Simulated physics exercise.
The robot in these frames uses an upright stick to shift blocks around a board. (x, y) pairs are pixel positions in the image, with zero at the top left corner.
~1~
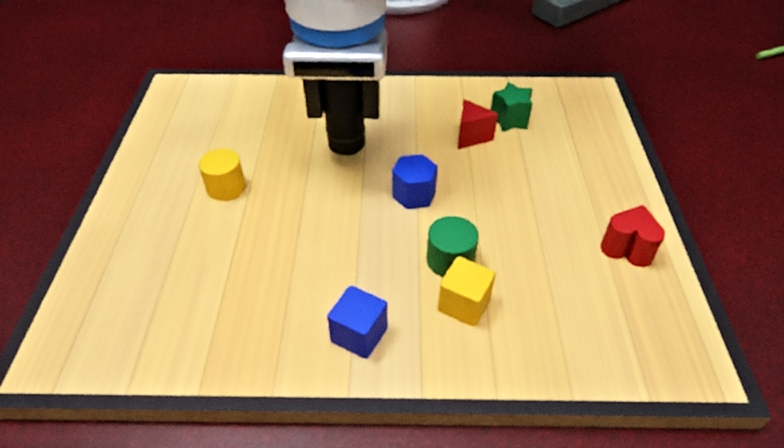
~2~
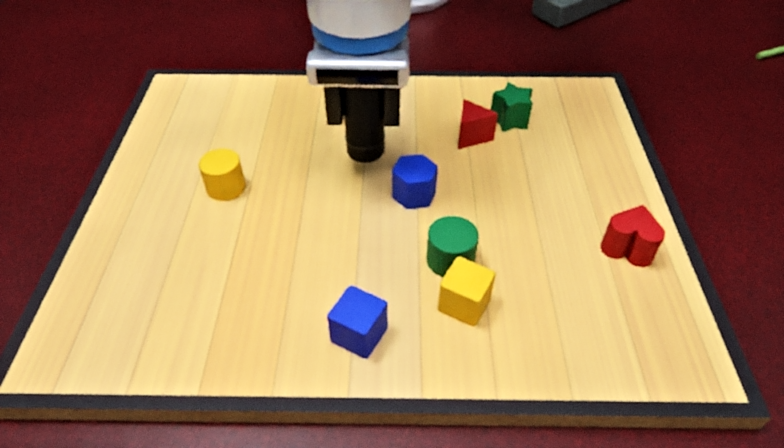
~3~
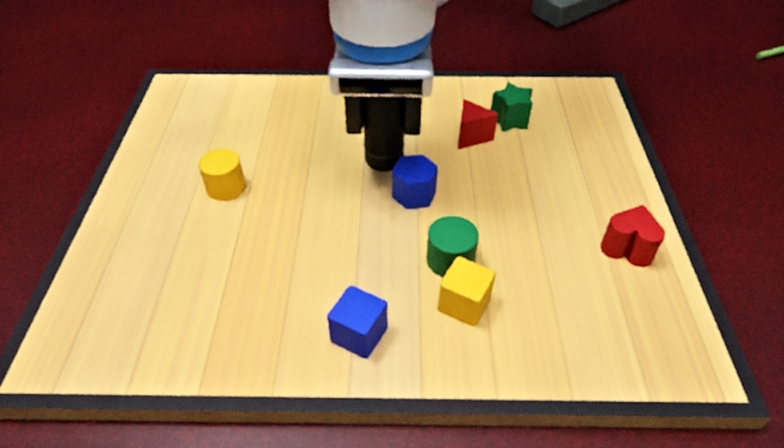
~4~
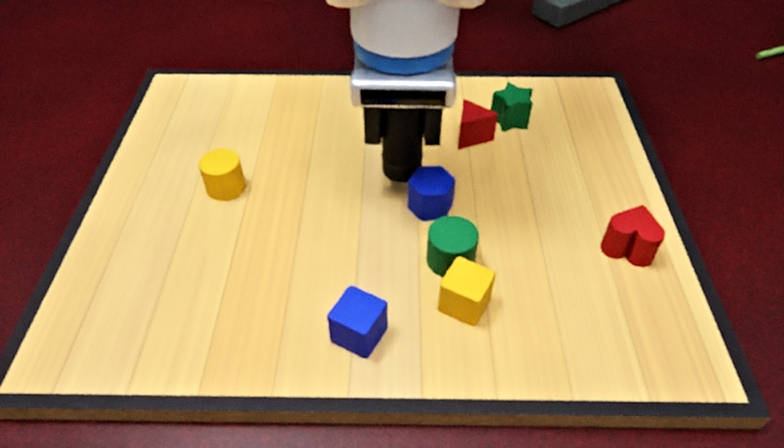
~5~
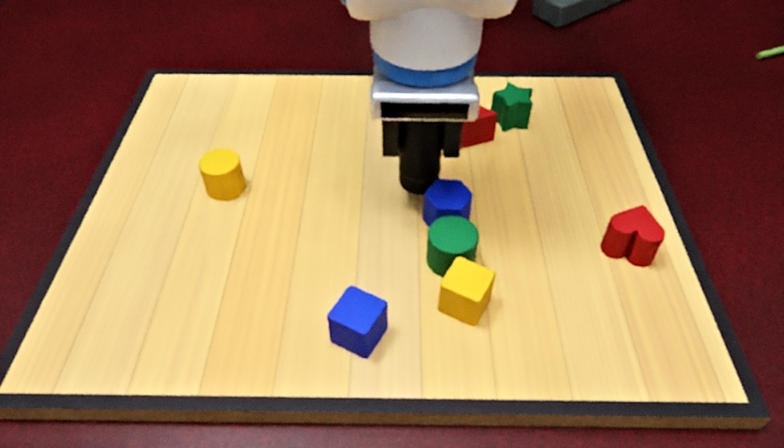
The video shows a robot's upright stick moving right and toward the viewer across a board of colored blocks, reaching the blue six-sided block and pushing it toward the green disc while the other blocks stay still.
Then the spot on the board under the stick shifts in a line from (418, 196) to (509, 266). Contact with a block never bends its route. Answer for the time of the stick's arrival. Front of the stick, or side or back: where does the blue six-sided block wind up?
It holds its place in front.
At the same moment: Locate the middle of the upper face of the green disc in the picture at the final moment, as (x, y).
It is at (465, 252).
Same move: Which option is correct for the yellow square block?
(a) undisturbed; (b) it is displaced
b
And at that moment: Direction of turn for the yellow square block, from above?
It turns counter-clockwise.
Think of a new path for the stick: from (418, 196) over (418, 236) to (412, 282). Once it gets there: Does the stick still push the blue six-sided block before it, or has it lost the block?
Looking at the end of the path, the blue six-sided block has slipped free of the stick.
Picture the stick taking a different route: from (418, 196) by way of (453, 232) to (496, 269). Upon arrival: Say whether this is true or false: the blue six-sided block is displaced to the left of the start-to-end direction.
The claim holds.
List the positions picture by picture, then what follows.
Tip of the stick (347, 144), middles of tops, blue six-sided block (415, 168), green disc (454, 233), yellow square block (468, 278), in the first frame.
Stick (366, 152), nothing pushed, in the second frame.
Stick (384, 160), nothing pushed, in the third frame.
Stick (402, 170), blue six-sided block (432, 179), in the fourth frame.
Stick (419, 182), blue six-sided block (449, 193), green disc (454, 233), yellow square block (468, 278), in the fifth frame.
What follows on the original path. One third of the way, stick (448, 204); blue six-sided block (483, 213), turned 15° clockwise; green disc (460, 245); yellow square block (466, 284), turned 15° anticlockwise.
Two thirds of the way, stick (479, 228); blue six-sided block (520, 236); green disc (463, 248); yellow square block (465, 286), turned 25° anticlockwise.
At the end, stick (512, 253); blue six-sided block (559, 259); green disc (465, 252); yellow square block (463, 291), turned 30° anticlockwise.
